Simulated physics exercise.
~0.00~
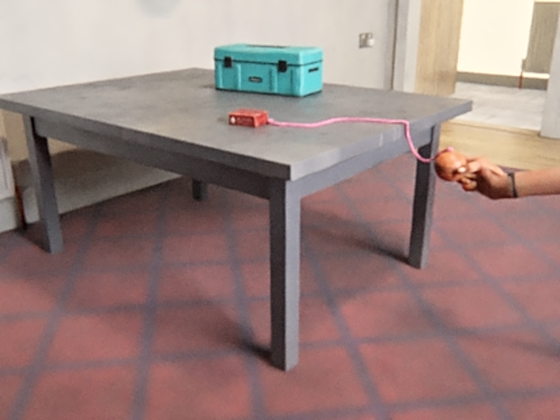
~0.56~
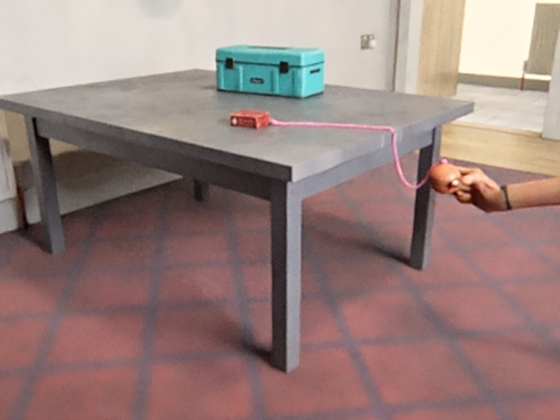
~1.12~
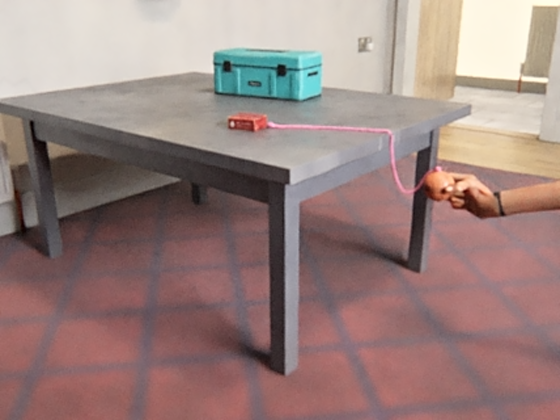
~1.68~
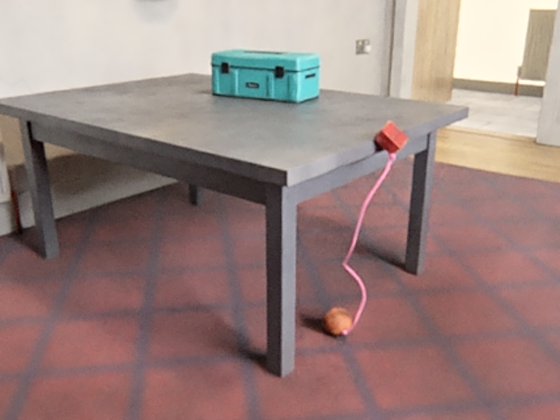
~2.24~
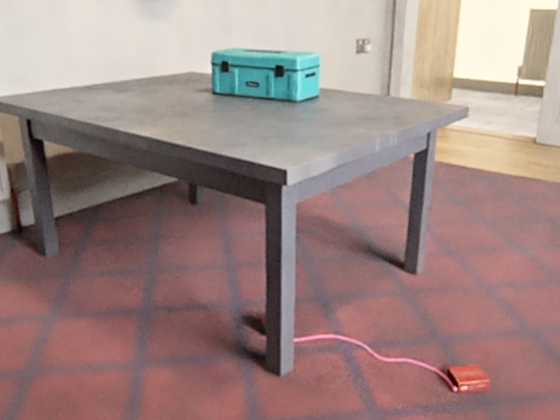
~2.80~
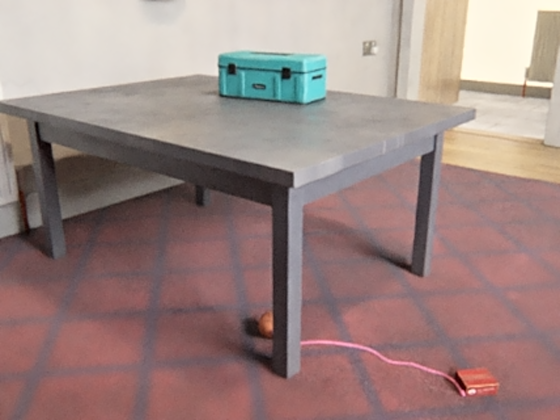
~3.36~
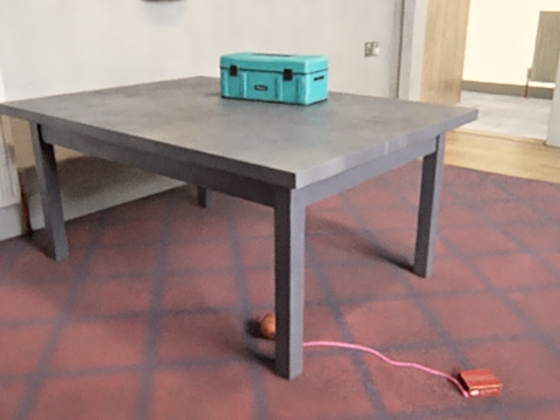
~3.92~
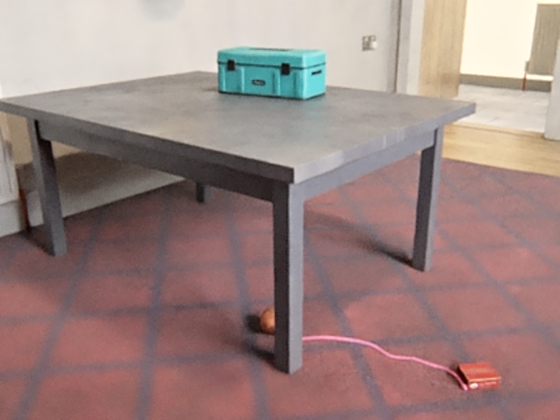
The video shows a hand holding an orange ball tied by a pink string to a red box on a gray table, near a turquoise toolbox. The hand releases the ball, which drops and pulls the box off the edge; both end on the floor while the toolbox stays put.
